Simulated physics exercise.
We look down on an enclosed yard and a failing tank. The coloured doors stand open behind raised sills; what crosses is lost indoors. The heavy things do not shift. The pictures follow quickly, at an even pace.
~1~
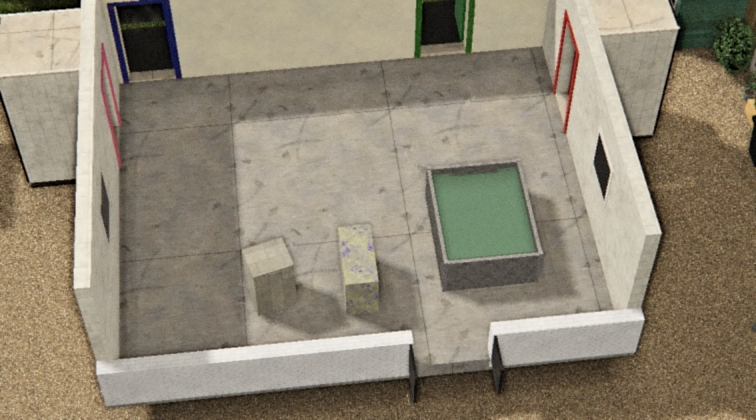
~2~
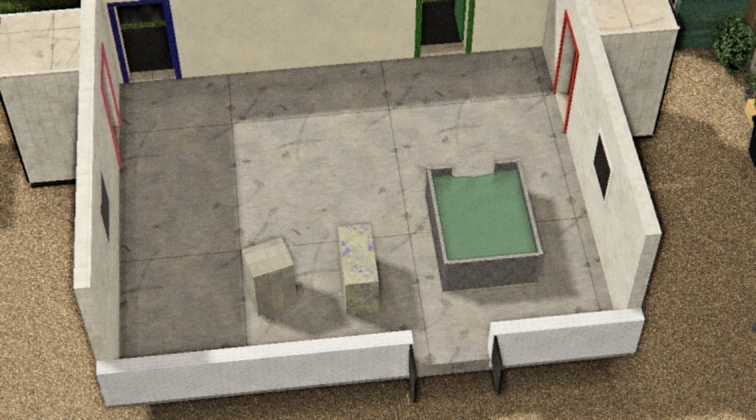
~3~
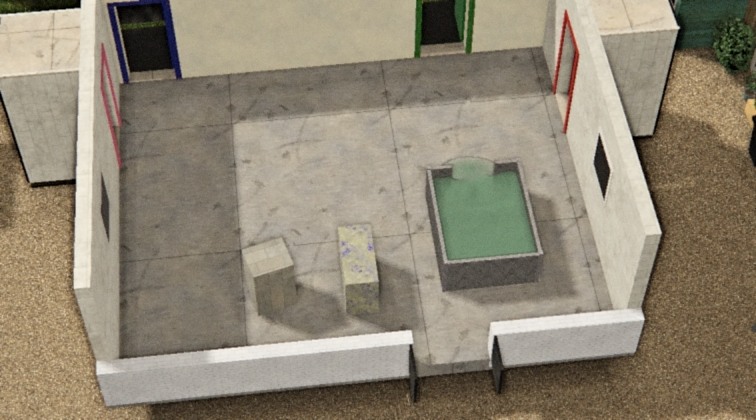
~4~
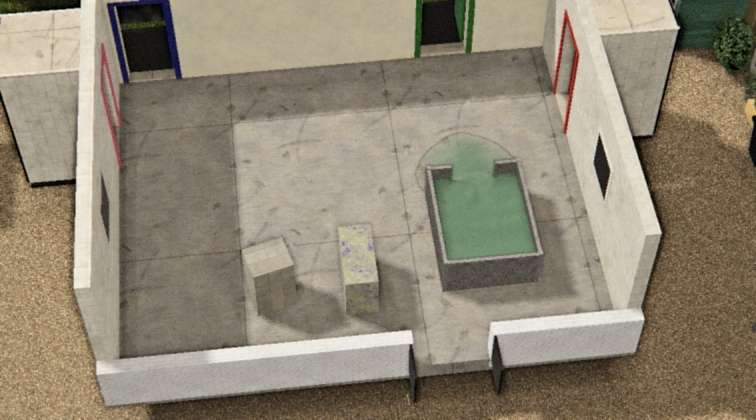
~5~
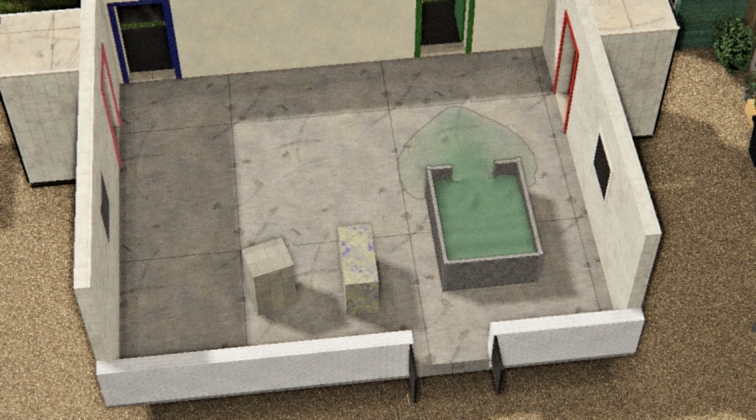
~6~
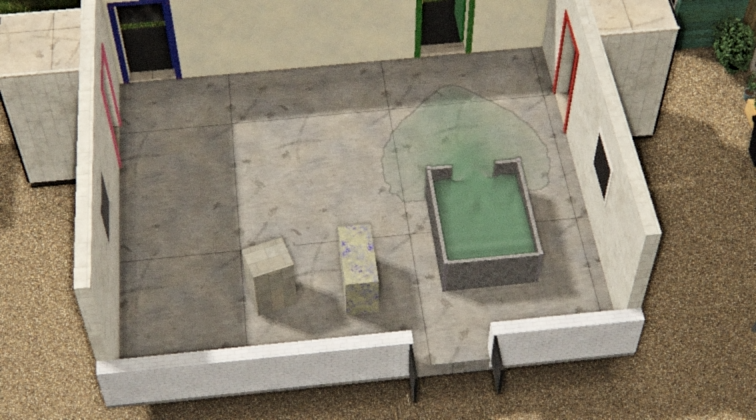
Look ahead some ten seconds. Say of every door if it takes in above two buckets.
In the end: The red door floods; the pink door floods; the green door floods; the blue door floods.
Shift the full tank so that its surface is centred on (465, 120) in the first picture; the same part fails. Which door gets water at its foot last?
That is the pink-painted one.
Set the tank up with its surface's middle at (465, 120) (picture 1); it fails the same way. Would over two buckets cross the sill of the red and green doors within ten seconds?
Then: Red takes less; green lets more in.
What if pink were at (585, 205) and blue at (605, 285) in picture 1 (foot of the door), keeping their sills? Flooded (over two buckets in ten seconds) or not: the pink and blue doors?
Pink door takes less; blue door keeps below it.
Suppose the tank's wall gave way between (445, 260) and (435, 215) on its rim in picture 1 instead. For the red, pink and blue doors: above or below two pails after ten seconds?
Then: The red door holds, the pink door is over, the blue door passes that mark.
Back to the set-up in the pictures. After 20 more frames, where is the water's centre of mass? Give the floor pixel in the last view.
At about (448, 164).
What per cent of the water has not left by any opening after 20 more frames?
Near 92 in a hundred.
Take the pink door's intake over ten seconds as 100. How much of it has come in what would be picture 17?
Roughly 0 per cent.
A moment on, water covers 25 % of the floor; the red door wet at the sill, nothing in, the pink door not reached, the green door under two buckets in, the blue door not reached.
Next, water covers 30 % of the floor; the red door under two buckets in, the pink door not reached, the green door over two buckets in, the blue door not reached.
Then, water covers 30 % of the floor; the red door over two buckets in, the pink door not reached, the green door far over two buckets in, the blue door wet at the sill, nothing in.
Later, water covers 45 % of the floor; the red door over two buckets in, the pink door under two buckets in, the green door far over two buckets in, the blue door under two buckets in.
In the end, water covers 70 % of the floor; the red door far over two buckets in, the pink door over two buckets in, the green door far over two buckets in, the blue door over two buckets in.
